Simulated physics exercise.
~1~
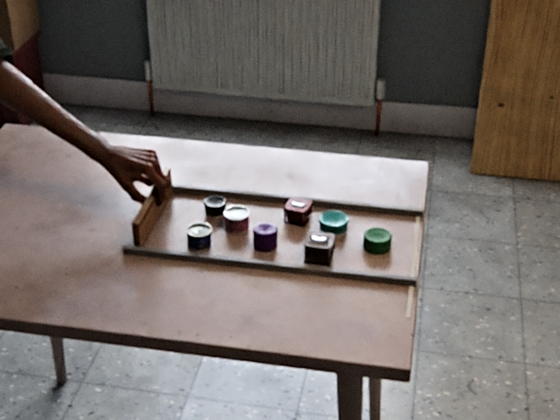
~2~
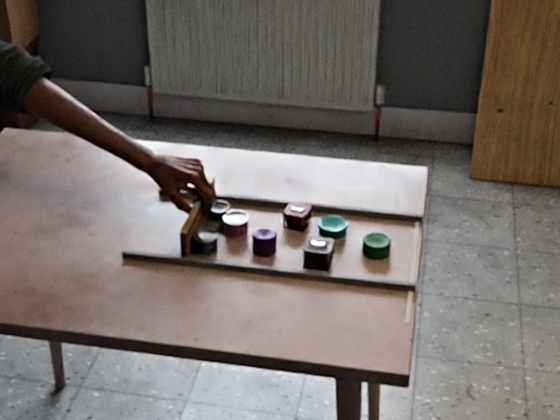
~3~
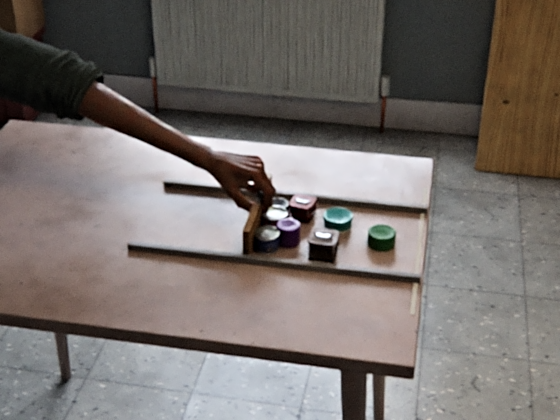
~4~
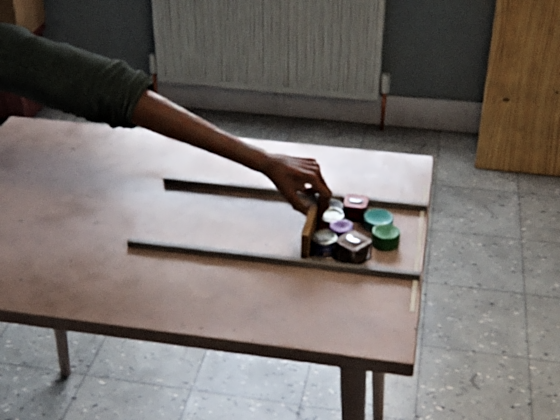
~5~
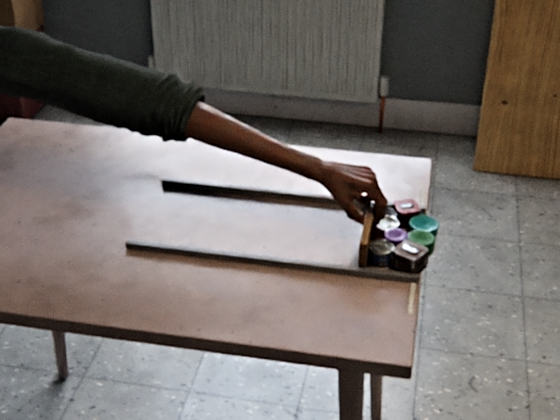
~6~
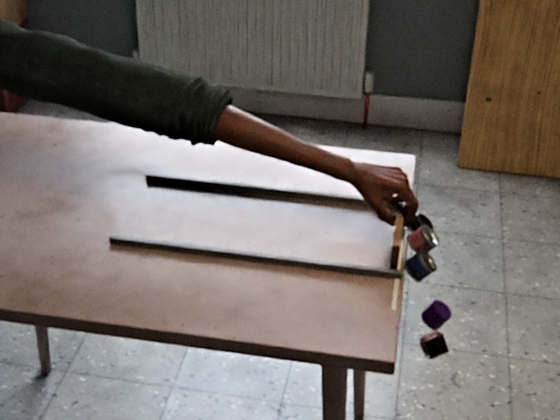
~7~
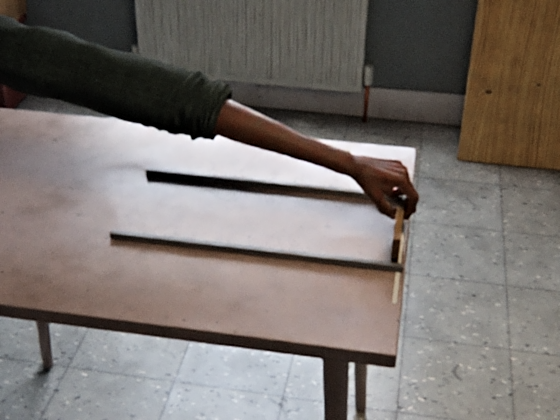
In a room with a grey tiled floor and a pale radiator, a slightly swaying view looks down on a brown table with two dark parallel strips. Between them sit small pots, tins and cases, including purple, pink, turquoise and green ones, with dark red and brown cases among them. From the left, a hand holding a small wooden board behind them slides it rightward, gathering the objects into a tight cluster. The arm pushes the cluster to the right edge, where the pieces tip over and tumble toward the floor. The board stops at the edge, leaving the strip-lined lane empty.
